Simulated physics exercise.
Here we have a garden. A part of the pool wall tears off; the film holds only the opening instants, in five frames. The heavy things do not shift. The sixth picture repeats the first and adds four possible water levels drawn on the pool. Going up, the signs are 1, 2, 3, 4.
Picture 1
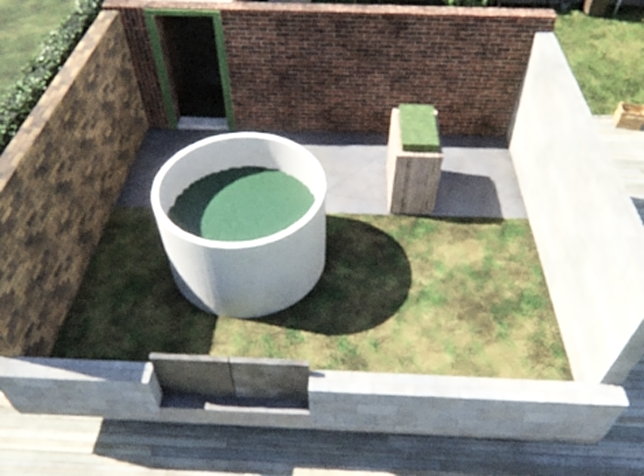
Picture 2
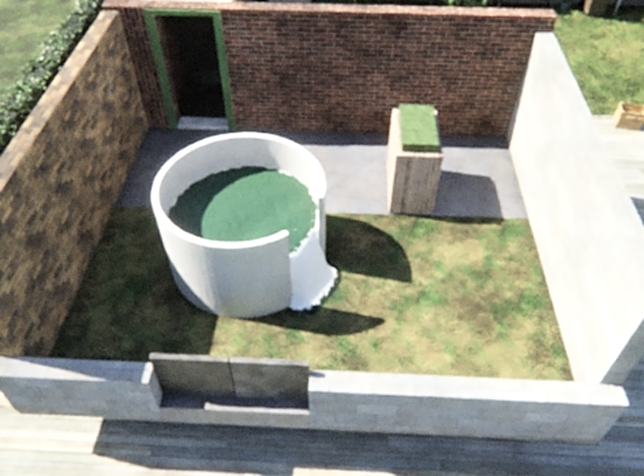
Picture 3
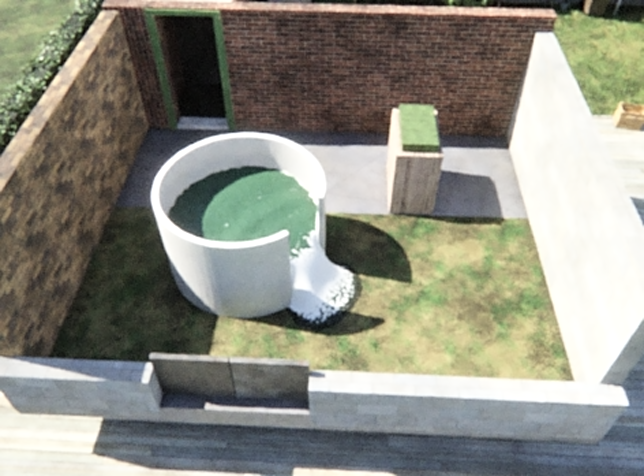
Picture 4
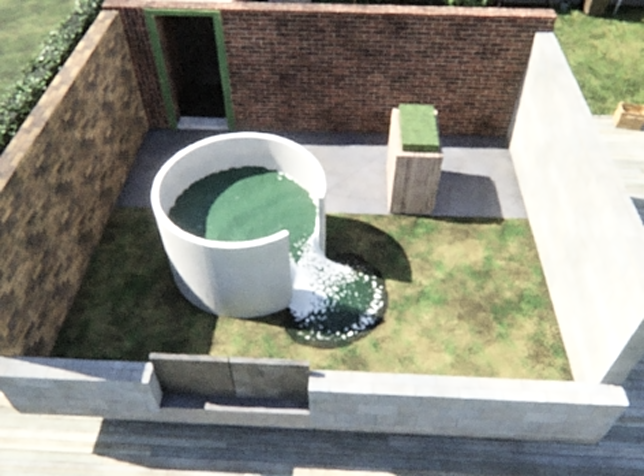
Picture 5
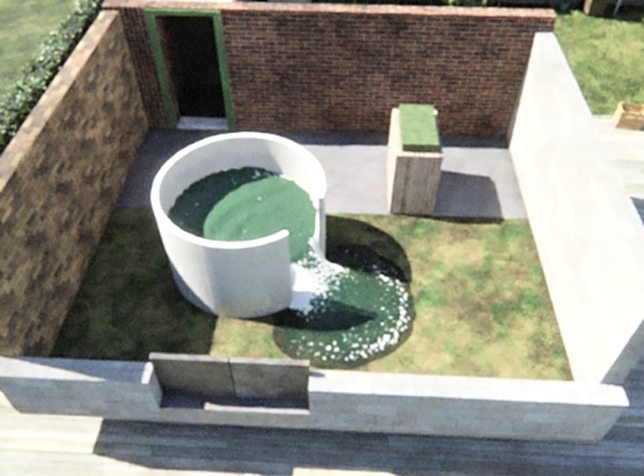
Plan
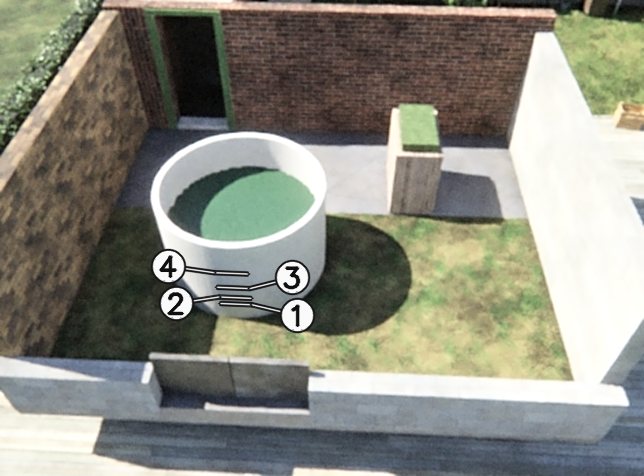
Round white pool in a walled garden opening at its right side, green water pouring out and spreading across the grass.
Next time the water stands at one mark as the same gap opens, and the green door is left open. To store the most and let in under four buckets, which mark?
Take 4.
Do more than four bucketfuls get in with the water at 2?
No.
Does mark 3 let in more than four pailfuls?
No, that is safe.
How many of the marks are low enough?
All four.
In white, 1 at (236, 304); 2 at (235, 297); 3 at (233, 287); 4 at (230, 273); from the bottom up 1, 2, 3, 4.
With 1, nothing gets over.
With 2, nothing gets over.
With 3, nothing gets over.
With 4, a splash gets over, under a bucket.
